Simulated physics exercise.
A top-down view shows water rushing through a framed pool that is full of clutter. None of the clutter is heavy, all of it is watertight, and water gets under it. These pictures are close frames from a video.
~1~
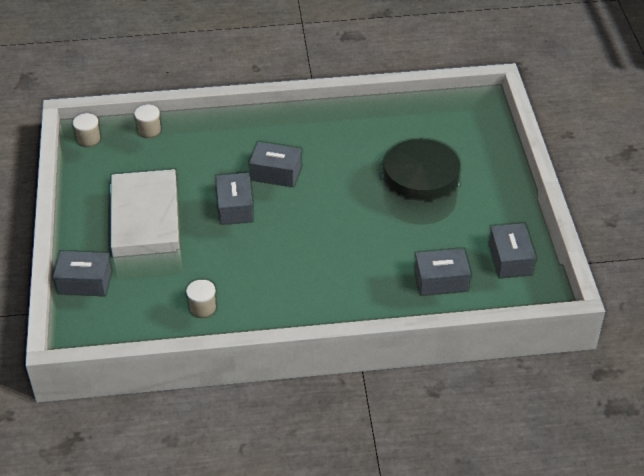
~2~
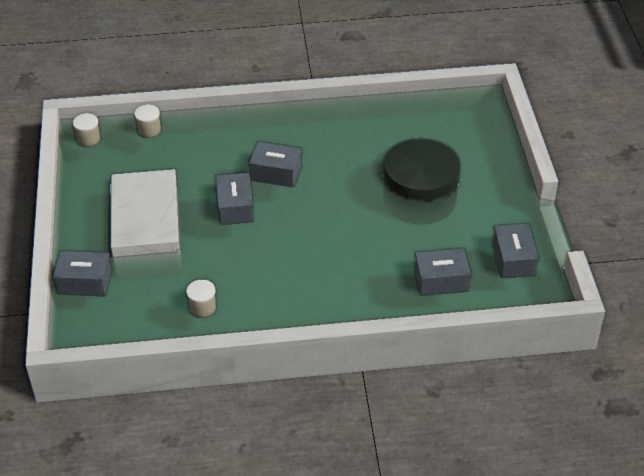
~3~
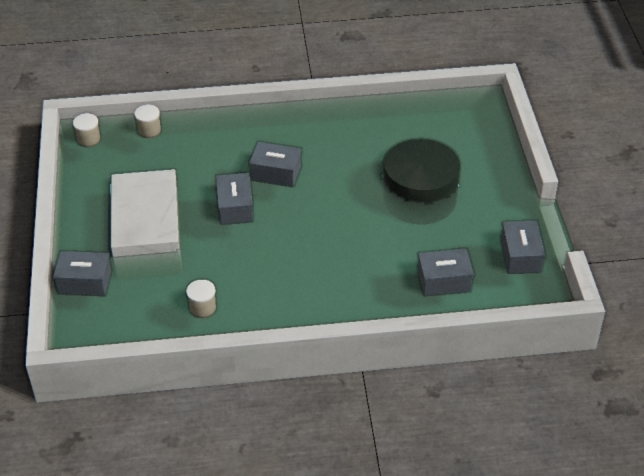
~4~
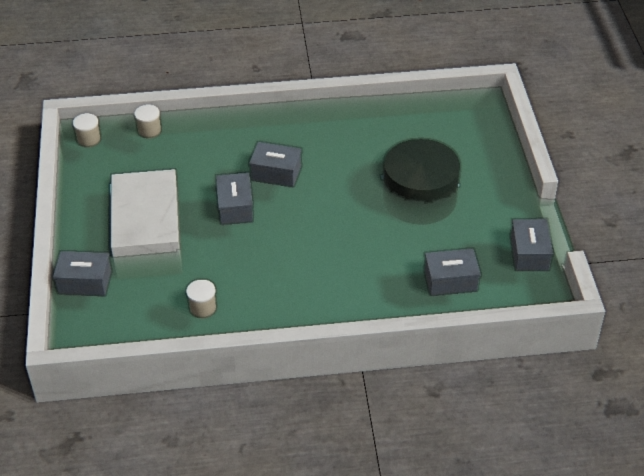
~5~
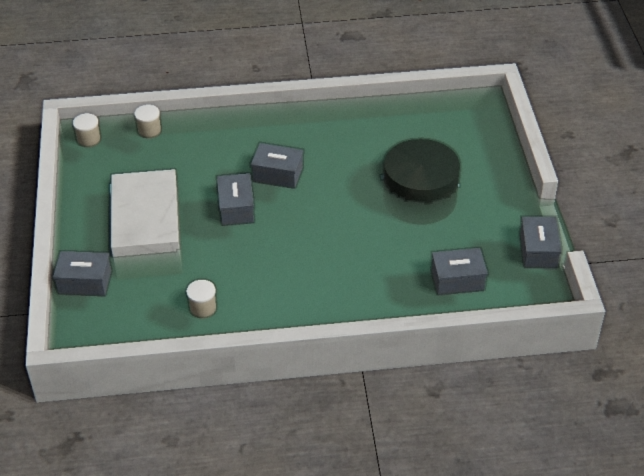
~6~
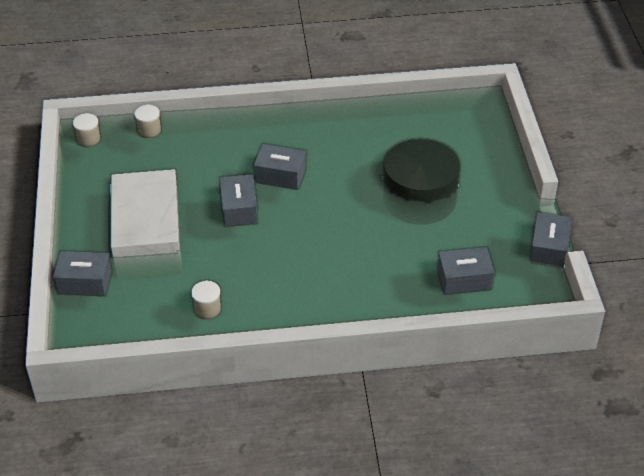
At the start, dark boxes, pale cylinders, a white block and a dark round object sit in a green, white-framed pool. A gap then opens in the right wall. The rightmost box drifts right into the opening while the box beside it shifts slightly right, and the others barely move.
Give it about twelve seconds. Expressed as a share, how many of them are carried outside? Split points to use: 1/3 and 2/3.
Below 1/3.
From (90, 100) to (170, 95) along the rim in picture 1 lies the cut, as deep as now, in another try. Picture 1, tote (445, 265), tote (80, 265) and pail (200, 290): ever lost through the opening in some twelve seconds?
As listed: Inside, no, still in.
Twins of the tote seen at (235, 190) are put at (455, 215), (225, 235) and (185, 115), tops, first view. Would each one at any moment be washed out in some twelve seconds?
Sure - one by one that's out of the room, then in the room, then in the room.
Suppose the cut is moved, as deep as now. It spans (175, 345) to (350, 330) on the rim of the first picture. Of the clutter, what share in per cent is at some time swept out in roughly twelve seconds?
I'd say some 20 in a hundred.
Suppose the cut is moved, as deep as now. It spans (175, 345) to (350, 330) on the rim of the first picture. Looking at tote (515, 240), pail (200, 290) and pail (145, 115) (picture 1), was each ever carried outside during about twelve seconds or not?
Sequentially: Remains indoors, leaves the room, remains indoors.
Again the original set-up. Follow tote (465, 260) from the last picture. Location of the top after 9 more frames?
Somewhere around pixel (520, 250).
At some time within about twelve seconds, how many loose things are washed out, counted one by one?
The total is 2.
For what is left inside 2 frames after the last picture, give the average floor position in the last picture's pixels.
Their average sits at about pixel (224, 238).
A moment on, 1 of 8 are out; 7 afloat.
Next, 1 of 8 are out; 7 afloat.
Later, 2 of 8 are out; 6 afloat.
In the end, 2 of 8 are out; 6 afloat.
